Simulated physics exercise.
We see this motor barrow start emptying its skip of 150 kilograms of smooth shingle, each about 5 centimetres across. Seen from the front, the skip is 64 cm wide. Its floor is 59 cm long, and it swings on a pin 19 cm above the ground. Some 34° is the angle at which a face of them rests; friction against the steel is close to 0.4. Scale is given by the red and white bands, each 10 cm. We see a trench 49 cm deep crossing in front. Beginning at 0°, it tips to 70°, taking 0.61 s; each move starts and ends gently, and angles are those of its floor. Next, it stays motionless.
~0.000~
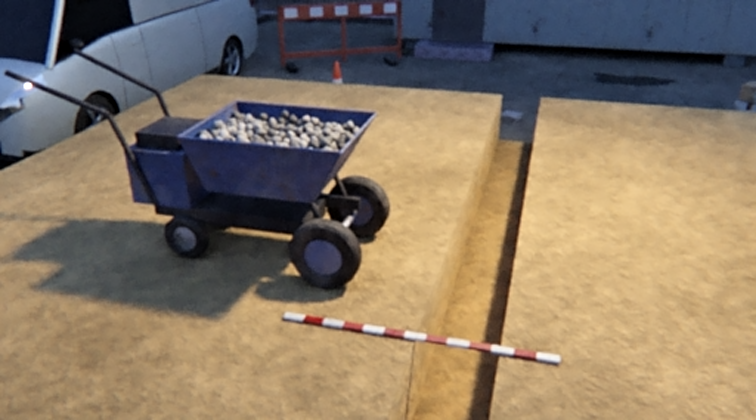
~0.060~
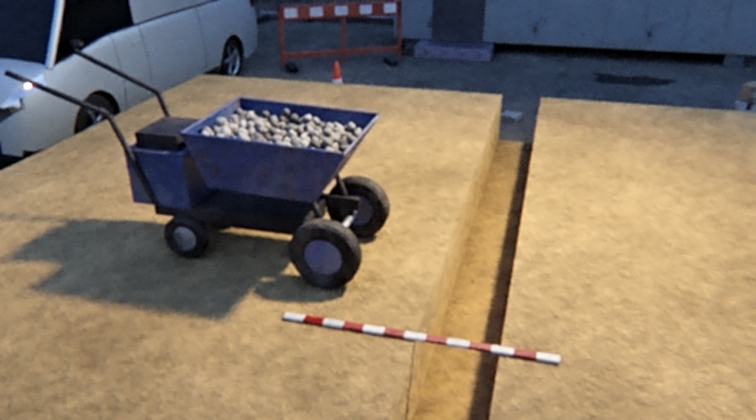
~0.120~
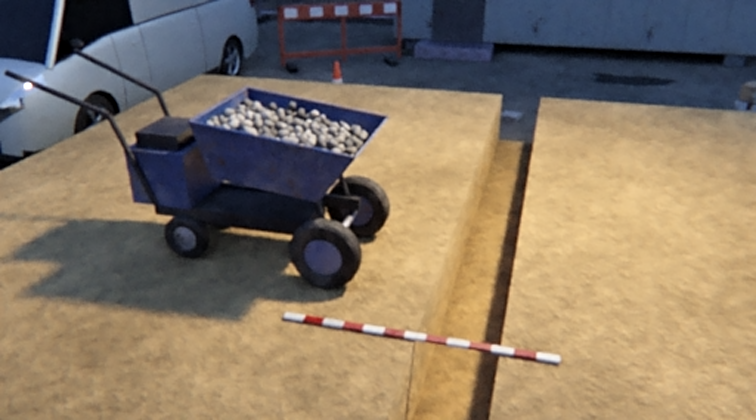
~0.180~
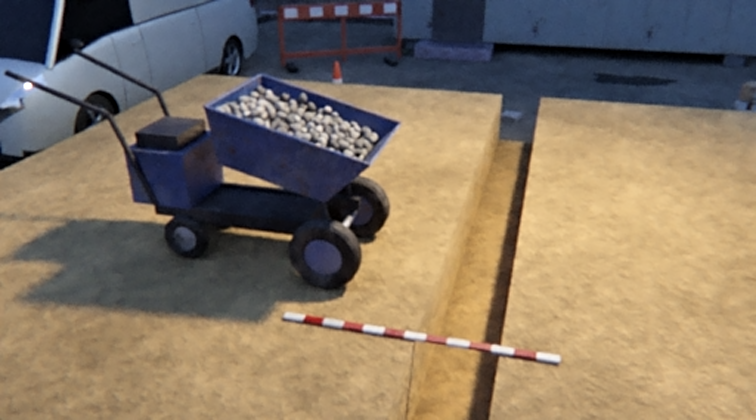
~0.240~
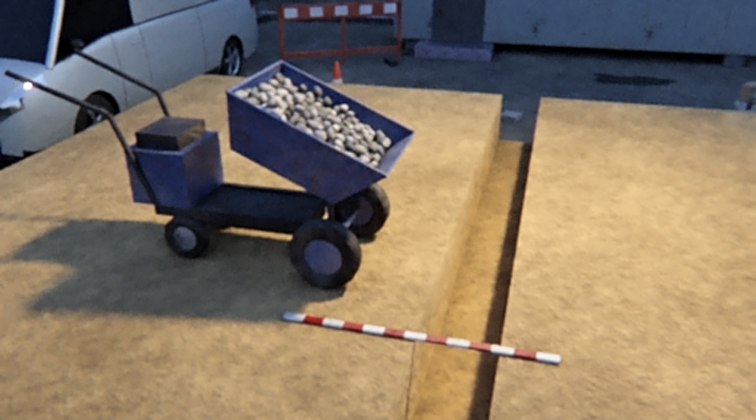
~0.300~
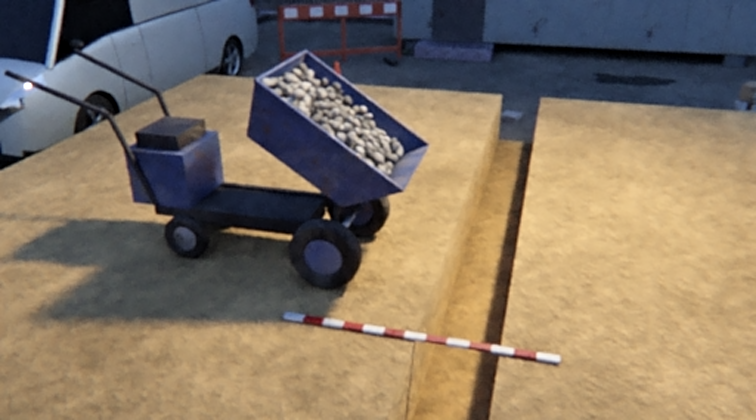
The clip opens on a blue wheeled dumper, its skip level and loaded with pale stones, beside a narrow trench with a red and white pole lying near its edge. The skip begins tilting forward to the right, slowly at first, then steadily steeper, its rear rising high while the wheels stay still.
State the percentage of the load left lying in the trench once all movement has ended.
The share left there is about 56 per cent.
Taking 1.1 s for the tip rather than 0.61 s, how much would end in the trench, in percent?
It'd be some 80 per cent.
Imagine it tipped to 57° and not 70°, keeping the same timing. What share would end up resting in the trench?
Share in trench: Approx. 40%.
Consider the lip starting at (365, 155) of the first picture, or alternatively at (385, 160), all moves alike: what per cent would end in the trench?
Roughly 35 per cent, then 25 per cent.
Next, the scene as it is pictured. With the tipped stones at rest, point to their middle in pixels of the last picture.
Centre estimate: Around (501, 336).
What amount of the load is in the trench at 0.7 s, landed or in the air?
About 30 per cent by then.
After 0.5 s the floor is at 59°; 100 % in the skip; the foremost stones are at (426, 207).
After 0.7 s the floor is at 70°; 67 % in the skip, 32 % in the trench, 1 % past the trench; the foremost stones are at (524, 284).
After 1.1 s the floor is at 70°; 17 % in the skip, 38 % in the trench, 44 % past the trench; the foremost stones are at (728, 316).
After 3.0 s the floor is at 70°; 0 % in the skip, 56 % in the trench, 44 % past the trench; the foremost stones are past the picture's edge.
